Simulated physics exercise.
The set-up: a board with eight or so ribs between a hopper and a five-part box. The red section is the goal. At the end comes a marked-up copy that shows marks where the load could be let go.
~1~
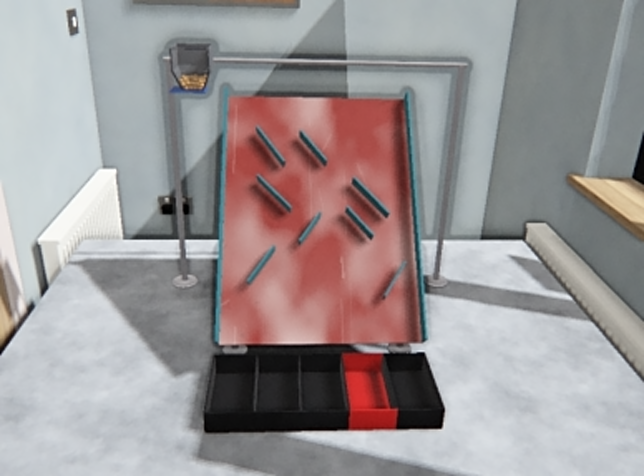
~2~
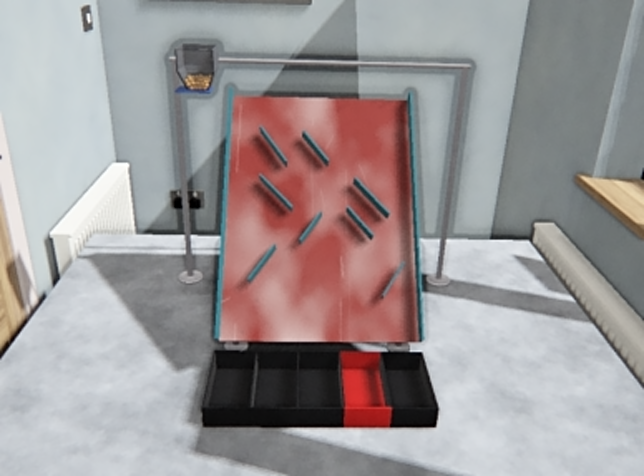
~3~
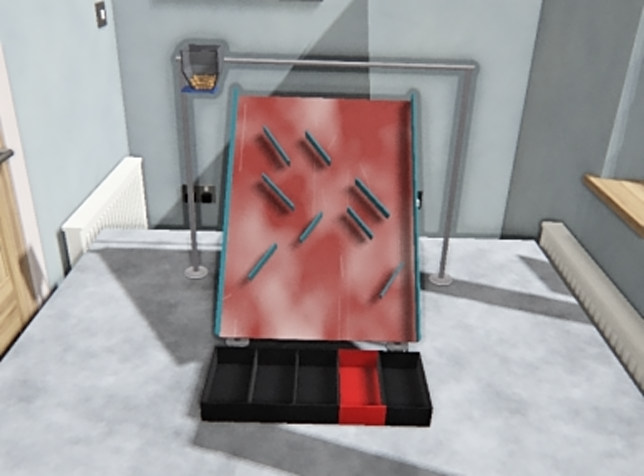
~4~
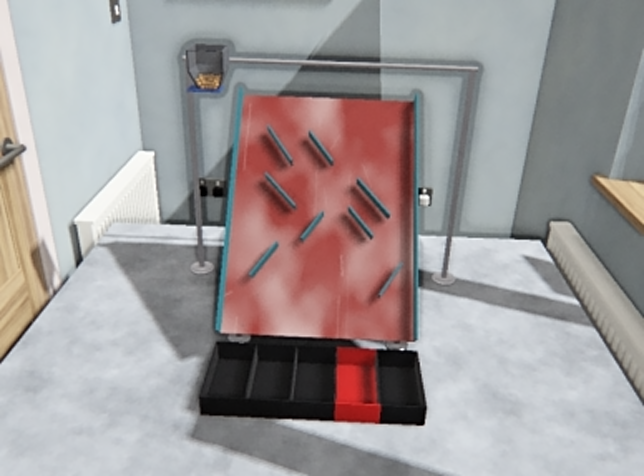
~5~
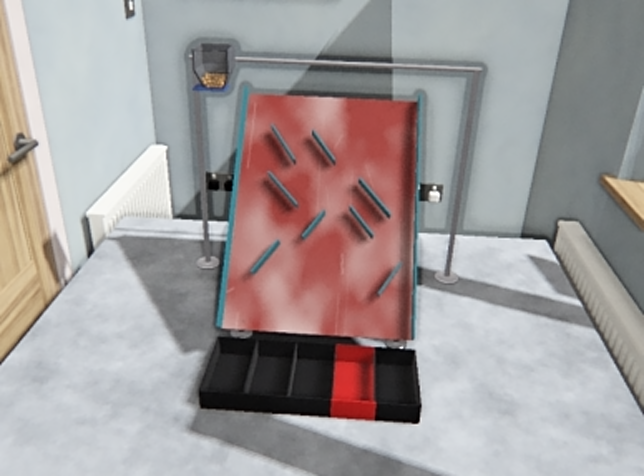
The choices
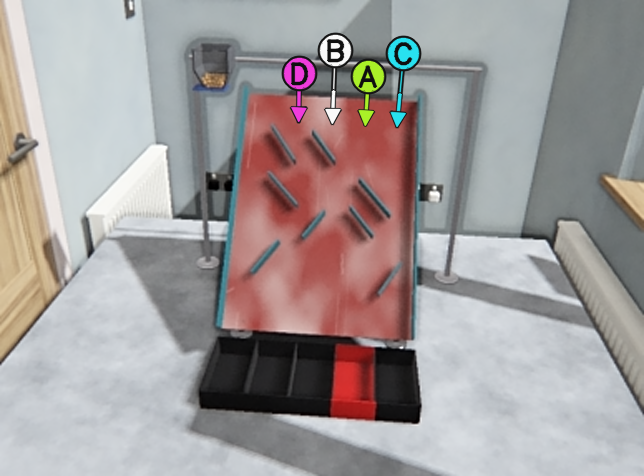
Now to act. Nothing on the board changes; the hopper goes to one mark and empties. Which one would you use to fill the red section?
Mark B does it best.
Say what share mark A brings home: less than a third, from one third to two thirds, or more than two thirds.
Mark A gives less than a third.
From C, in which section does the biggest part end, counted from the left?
The fifth from the left.
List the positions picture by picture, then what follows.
The first frame shows hopper at (196, 83), round wooden beads, door shut.
The second frame shows ribs (260, 126) to (286, 161), (303, 130) to (328, 160), (260, 174) to (292, 207).
The third frame shows ribs (356, 178) to (390, 214), (301, 239) to (322, 211), (348, 206) to (373, 236).
The fourth frame shows ribs (250, 275) to (277, 241), (380, 295) to (402, 263).
The fifth frame shows red section at (353, 409), number 4 of 5 from the left.
On the marked copy, mark A meets the board at (365, 120); mark B meets the board at (332, 118); mark C meets the board at (397, 121); mark D meets the board at (298, 116).
With A, a stray few in the red section, about two thirds in other sections, about a third outside the box.
With B, about a third in the red section, about half in other sections, about a quarter outside the box.
With C, a small part in the red section, about two thirds in other sections, about a quarter outside the box.
With D, a small part in the red section, about half in other sections, about a third outside the box.
